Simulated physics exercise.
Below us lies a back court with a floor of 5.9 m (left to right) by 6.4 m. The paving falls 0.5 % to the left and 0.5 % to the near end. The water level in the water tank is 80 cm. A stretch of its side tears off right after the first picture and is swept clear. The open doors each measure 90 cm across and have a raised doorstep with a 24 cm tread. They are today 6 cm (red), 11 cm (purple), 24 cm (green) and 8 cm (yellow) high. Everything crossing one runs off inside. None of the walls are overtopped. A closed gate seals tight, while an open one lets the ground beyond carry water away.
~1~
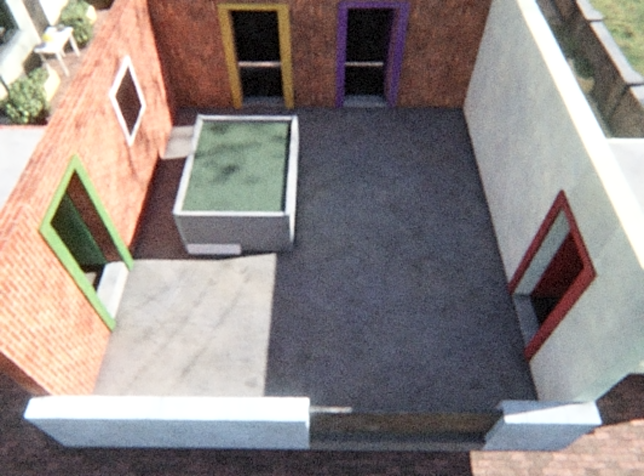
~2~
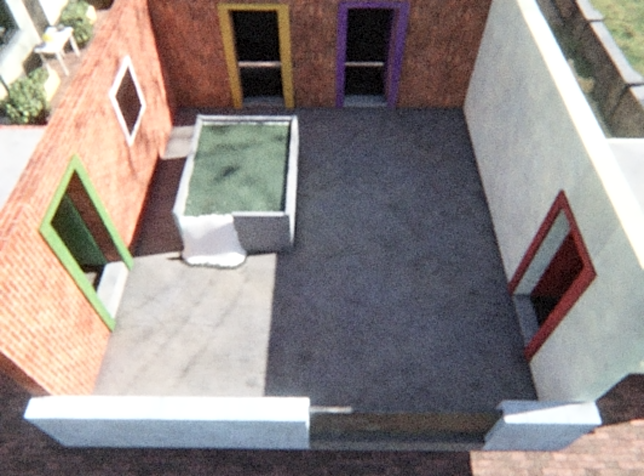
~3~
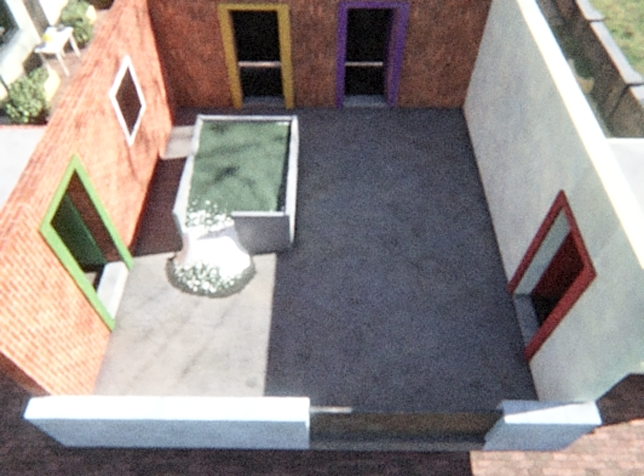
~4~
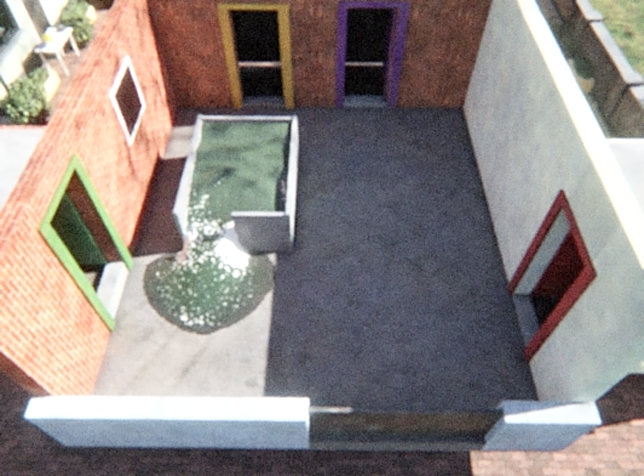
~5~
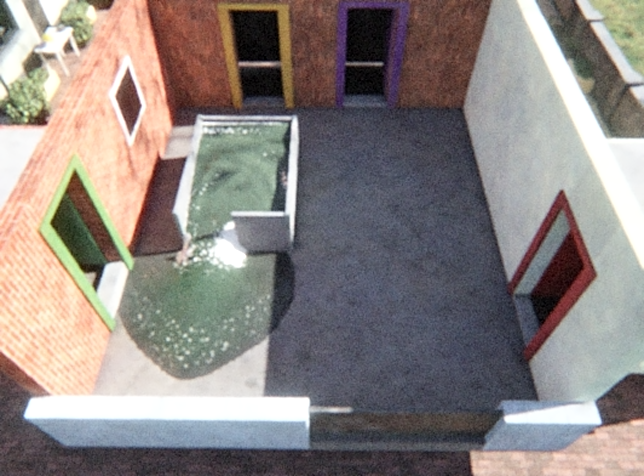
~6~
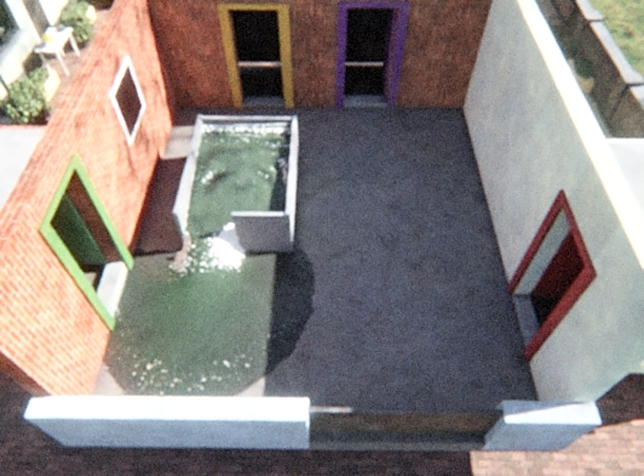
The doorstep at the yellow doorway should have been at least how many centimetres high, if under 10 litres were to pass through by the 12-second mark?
At least some 9 cm.
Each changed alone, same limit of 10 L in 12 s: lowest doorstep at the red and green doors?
Some 17 cm for red, some 20 cm for green.
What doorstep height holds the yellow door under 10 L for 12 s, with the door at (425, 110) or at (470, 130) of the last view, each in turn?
Roughly 9.5 cm, then roughly 7.5 cm.
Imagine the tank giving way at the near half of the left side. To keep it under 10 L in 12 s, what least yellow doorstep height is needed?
Required height: Approx. 11.0 cm.
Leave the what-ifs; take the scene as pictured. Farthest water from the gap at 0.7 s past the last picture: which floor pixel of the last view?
Look about (351, 422) in the last picture.
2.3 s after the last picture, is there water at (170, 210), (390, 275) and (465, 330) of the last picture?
First wet through, second bone-dry, third wet through.
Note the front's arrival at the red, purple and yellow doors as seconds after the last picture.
Door red 2.4 s / door purple 6.0 s / door yellow 6.0 s.
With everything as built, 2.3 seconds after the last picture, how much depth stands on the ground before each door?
Door by door, in centimetres - red 1, purple 0, green 19, yellow 0.
Then, 0.7 s after the last picture water covers 25 % of the floor, deepest (58 cm) near (85, 420); it has not reached the yellow door.
Then, 2.3 s after the last picture water covers 35 % of the floor, deepest (30 cm) near (85, 420); it has not reached the yellow door.
Then, 11.3 s after the last picture water covers 100 % of the floor, deepest (14 cm) near (172, 126); 9 cm at the yellow door, 17 litres in over its 8 cm doorstep.
At the yellow door as built, the water peaked near 13 cm, 9.9 s after the last picture.
Run again over the same 12 s with other heights there, 26 litres in over 7 cm, 1 litre over 11.5 cm. The limit of 10 litres is kept from about 9 cm up.
